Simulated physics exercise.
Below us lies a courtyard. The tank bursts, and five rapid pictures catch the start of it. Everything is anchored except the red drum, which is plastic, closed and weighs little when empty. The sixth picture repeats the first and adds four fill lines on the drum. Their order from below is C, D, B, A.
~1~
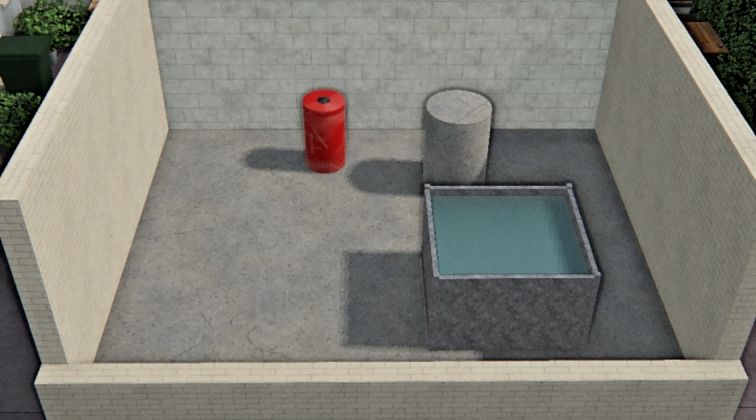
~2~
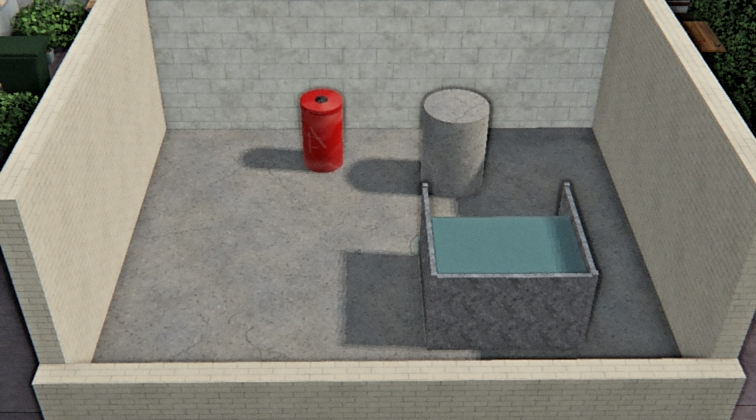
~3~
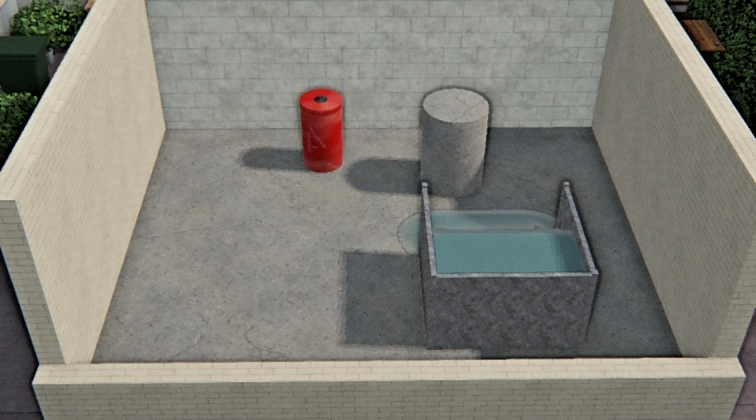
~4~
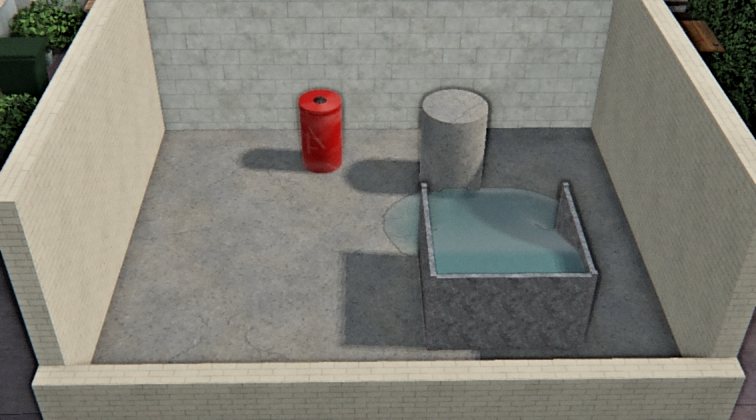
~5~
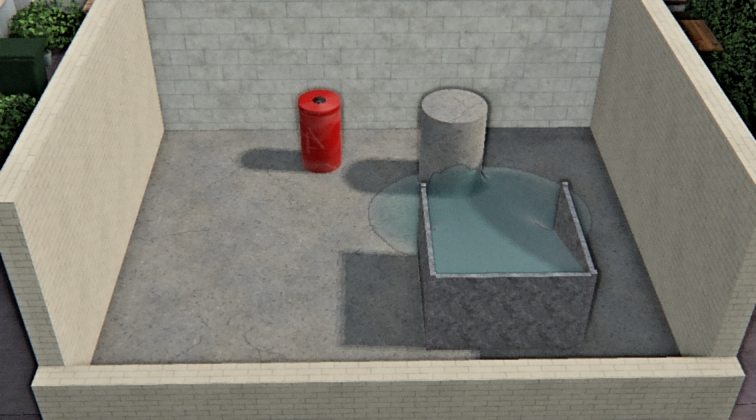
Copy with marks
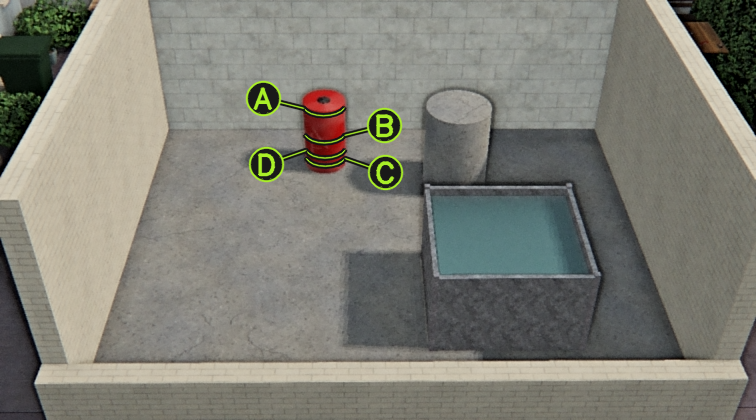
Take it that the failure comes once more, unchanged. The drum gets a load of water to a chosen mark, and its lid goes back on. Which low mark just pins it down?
B.
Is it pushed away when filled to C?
Yes, it does.
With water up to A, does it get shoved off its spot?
No.
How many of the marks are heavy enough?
Two of the four.
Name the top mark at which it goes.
The answer is D.
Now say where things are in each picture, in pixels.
In the first frame, lid of the red drum at (324, 100); tank full, its middle at (506, 235).
In the second frame, water covers 3 % of the ground, mostly out of sight from here.
In the third frame, water covers 6 % of the ground, mostly out of sight from here.
In the fourth frame, 10 % of the ground under water, its edge towards the drum at (396, 210).
In the fifth frame, lid of the red drum at (319, 100); 13 % of the ground under water, its edge towards the drum at (394, 186).
In lime, A at (323, 115); B at (324, 142); C at (325, 166); D at (325, 158); from the bottom up C, D, B, A.
If A is chosen, it does not move.
If B is chosen, it does not move.
If C is chosen, it is pushed about 6 times its own width away.
If D is chosen, it is pushed about its own width away.
